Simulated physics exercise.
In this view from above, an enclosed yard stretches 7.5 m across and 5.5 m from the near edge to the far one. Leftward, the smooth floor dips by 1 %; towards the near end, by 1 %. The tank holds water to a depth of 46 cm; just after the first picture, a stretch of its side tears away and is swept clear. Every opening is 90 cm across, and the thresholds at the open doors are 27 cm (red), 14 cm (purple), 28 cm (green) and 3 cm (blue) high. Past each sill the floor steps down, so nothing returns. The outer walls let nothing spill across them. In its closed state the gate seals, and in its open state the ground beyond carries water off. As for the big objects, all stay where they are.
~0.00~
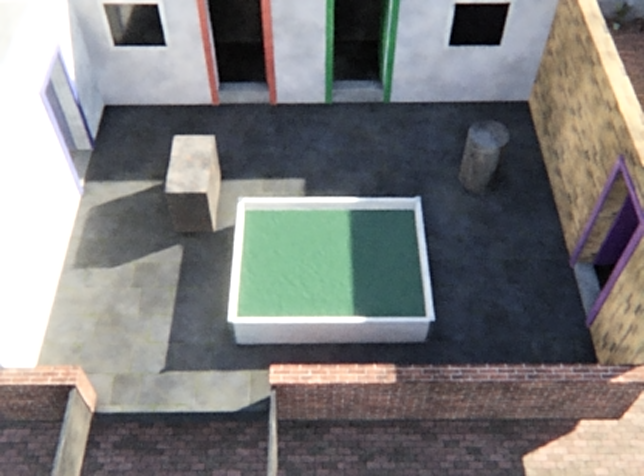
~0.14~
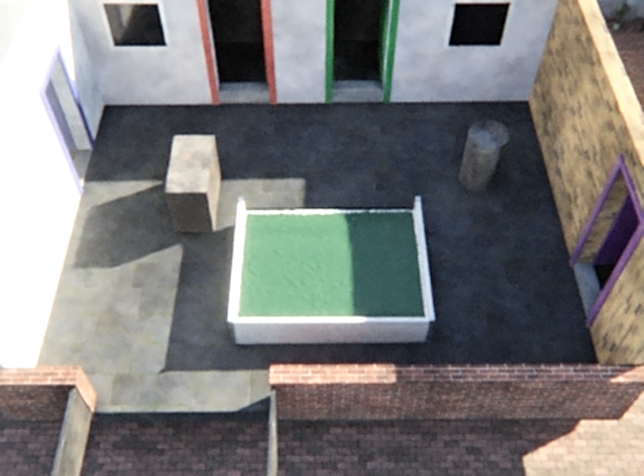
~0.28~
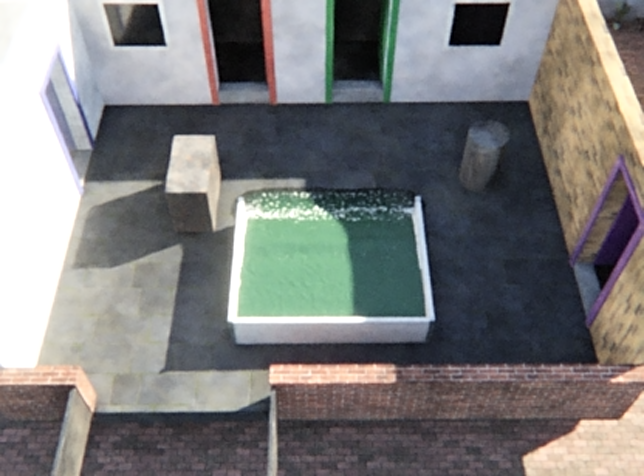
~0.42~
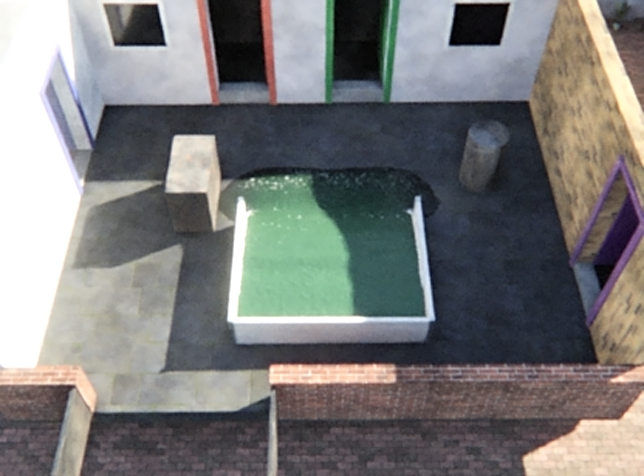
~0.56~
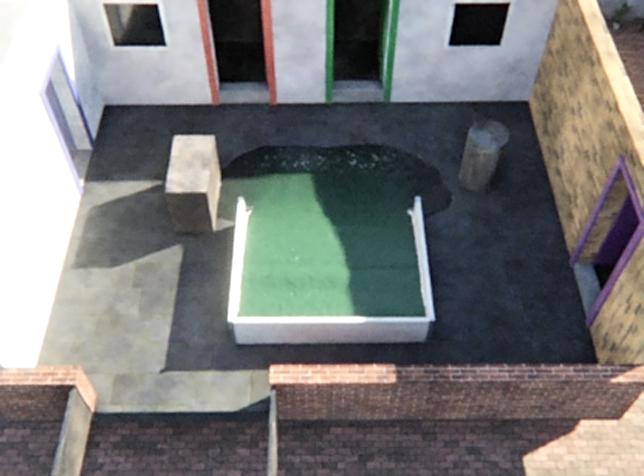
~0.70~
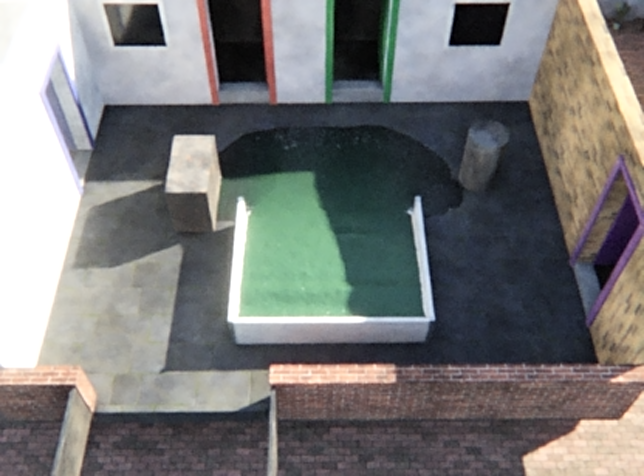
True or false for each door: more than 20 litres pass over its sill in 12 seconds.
Per door: The red door: False; the purple door: False; the green door: False; the blue door: True.
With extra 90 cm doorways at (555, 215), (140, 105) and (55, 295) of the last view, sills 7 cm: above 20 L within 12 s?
Result in order - not enough, more than that, not enough.
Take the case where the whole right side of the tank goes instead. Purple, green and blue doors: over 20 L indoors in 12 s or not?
Then purple exceeds it, green does not exceed it, blue exceeds it.
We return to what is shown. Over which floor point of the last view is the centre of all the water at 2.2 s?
Near (322, 195).
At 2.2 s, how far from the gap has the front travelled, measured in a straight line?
Around 4.4 metres.
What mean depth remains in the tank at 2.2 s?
Depth, averaged: Around 18 centimetres.
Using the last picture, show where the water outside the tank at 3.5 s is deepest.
At about (114, 110).
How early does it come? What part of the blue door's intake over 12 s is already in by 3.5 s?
Fraction in by then: Around 0 per cent.
After 1.4 s water covers 30 % of the floor and is deepest (26 cm) near (319, 108); red door 17 cm at the sill, 0 L in, purple door not reached, green door 25 cm at the sill, 0 L in, blue door not reached.
After 2.2 s water covers 35 % of the floor and is deepest (28 cm) near (308, 108); red door 24 cm at the sill, 0 L in, purple door not reached, green door 25 cm at the sill, 0 L in, blue door not reached.
After 3.5 s water covers 45 % of the floor and is deepest (27 cm) near (114, 110); red door 16 cm at the sill, 0 L in, purple door not reached, green door 17 cm at the sill, 0 L in, blue door 10 cm at the sill, 2 L in.
After 7.0 s water covers 90 % of the floor and is deepest (14 cm) near (28, 395); red door 4 cm at the sill, 0 L in, purple door 3 cm at the sill, 0 L in, green door 4 cm at the sill, 0 L in, blue door 10 cm at the sill, 116 L in.
After 12.0 s water covers 90 % of the floor and is deepest (10 cm) near (56, 395); red door 3 cm at the sill, 0 L in, purple door 4 cm at the sill, 0 L in, green door 1 cm at the sill, 0 L in, blue door 8 cm at the sill, 174 L in.
